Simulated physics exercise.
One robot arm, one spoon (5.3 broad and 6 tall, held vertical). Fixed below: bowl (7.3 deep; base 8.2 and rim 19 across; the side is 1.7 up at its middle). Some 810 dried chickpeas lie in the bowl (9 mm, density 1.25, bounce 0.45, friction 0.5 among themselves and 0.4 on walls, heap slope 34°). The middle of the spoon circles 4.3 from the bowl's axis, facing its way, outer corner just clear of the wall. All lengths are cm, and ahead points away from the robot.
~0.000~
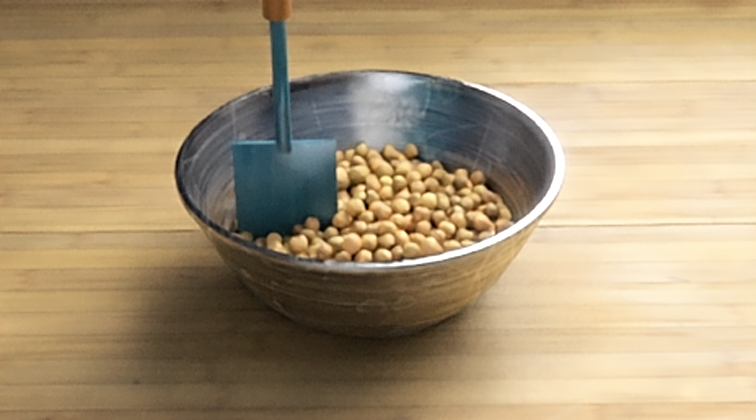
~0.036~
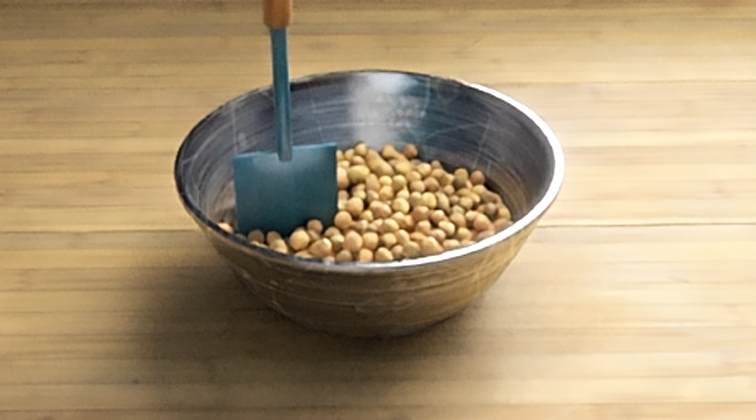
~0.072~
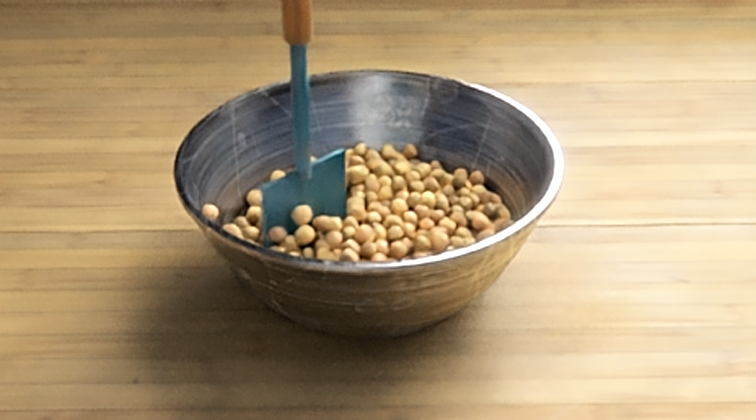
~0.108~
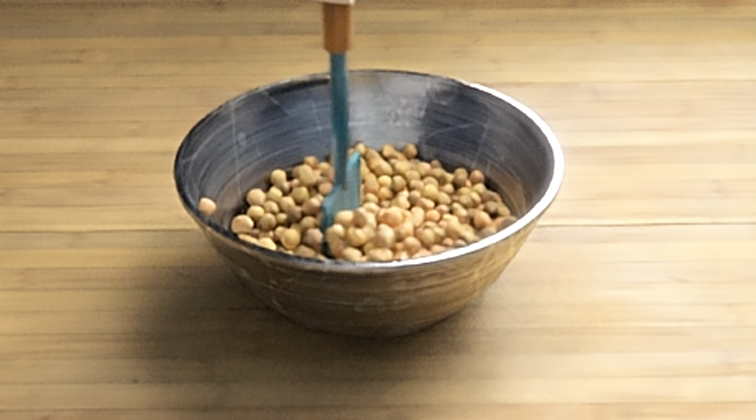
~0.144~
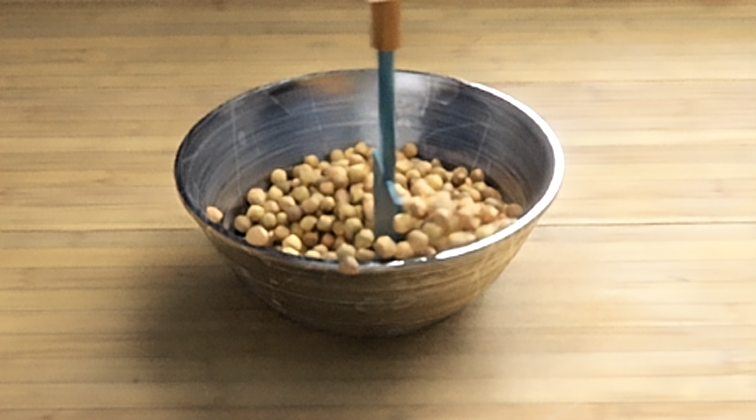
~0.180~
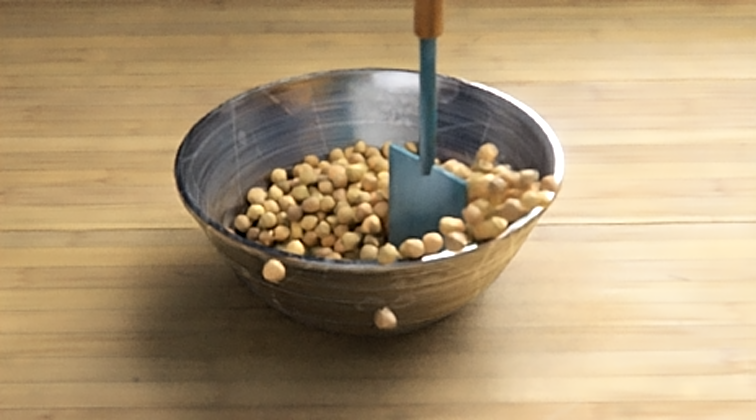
We see a blue spade-like tool with an orange handle sweep from left to right through chickpeas in a metallic-looking bowl on a wooden surface, turning as it goes, heaping them rightward while a few drop over the near rim.
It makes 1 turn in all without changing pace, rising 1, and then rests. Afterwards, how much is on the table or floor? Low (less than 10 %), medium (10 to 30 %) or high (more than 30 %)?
A medium share, 10 to 30 %, ends on the table or floor.
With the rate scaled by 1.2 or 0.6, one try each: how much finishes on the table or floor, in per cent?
About 25 and 0 per cent.
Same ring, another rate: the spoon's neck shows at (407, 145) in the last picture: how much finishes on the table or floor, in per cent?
Some 15 per cent.
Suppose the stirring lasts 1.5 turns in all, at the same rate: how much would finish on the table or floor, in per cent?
It would be near 25 per cent.
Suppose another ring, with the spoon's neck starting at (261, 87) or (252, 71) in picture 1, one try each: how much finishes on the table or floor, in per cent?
Some 0 and 0 per cent.
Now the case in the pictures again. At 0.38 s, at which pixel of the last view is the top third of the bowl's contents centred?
At about (297, 147).
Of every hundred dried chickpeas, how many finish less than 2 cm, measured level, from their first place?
Some 40 per cent.
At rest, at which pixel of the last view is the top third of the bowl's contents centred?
Around (320, 237).
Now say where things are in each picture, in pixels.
The first frame shows the spoon neck at (282, 116), 0° round; upper third of the load around (384, 217), from x 235 to 510, top at y 150; 809 in the bowl.
The second frame shows the spoon neck at (283, 124), 13° round; upper third of the load around (380, 221), from x 225 to 510, top at y 150.
The third frame shows the spoon neck at (302, 141), 43° round; upper third of the load around (379, 231), from x 210 to 510, top at y 150.
The fourth frame shows the spoon neck at (341, 151), 73° round; upper third of the load around (391, 233), from x 205 to 510, top at y 150.
The fifth frame shows the spoon neck at (387, 149), 103° round; upper third of the load around (421, 222), from x 210 to 515, top at y 150; 807 in the bowl, 2 in flight or on the tool.
The sixth frame shows the spoon neck at (428, 136), 132° round; upper third of the load around (455, 202), from x 225 to 550, top at y 150; 798 in the bowl, 11 in flight or on the tool.
After 0.28 s, 217° round, highest piece 11 above the table; 760 in the bowl, 4 on the table or floor, 45 in flight or on the tool.
After 0.38 s, 301° round, highest piece 11 above the table; 702 in the bowl, 50 on the table or floor, 57 in flight or on the tool.
After 0.63 s, 0° round, highest piece 7 above the table; 667 in the bowl, 140 on the table or floor, 2 in flight or on the tool.
After 1.33 s, 0° round, highest piece 6 above the table; 667 in the bowl, 142 on the table or floor.
In the end, 667 in the bowl, 142 on the table or floor. That is 18 % on the table or floor.
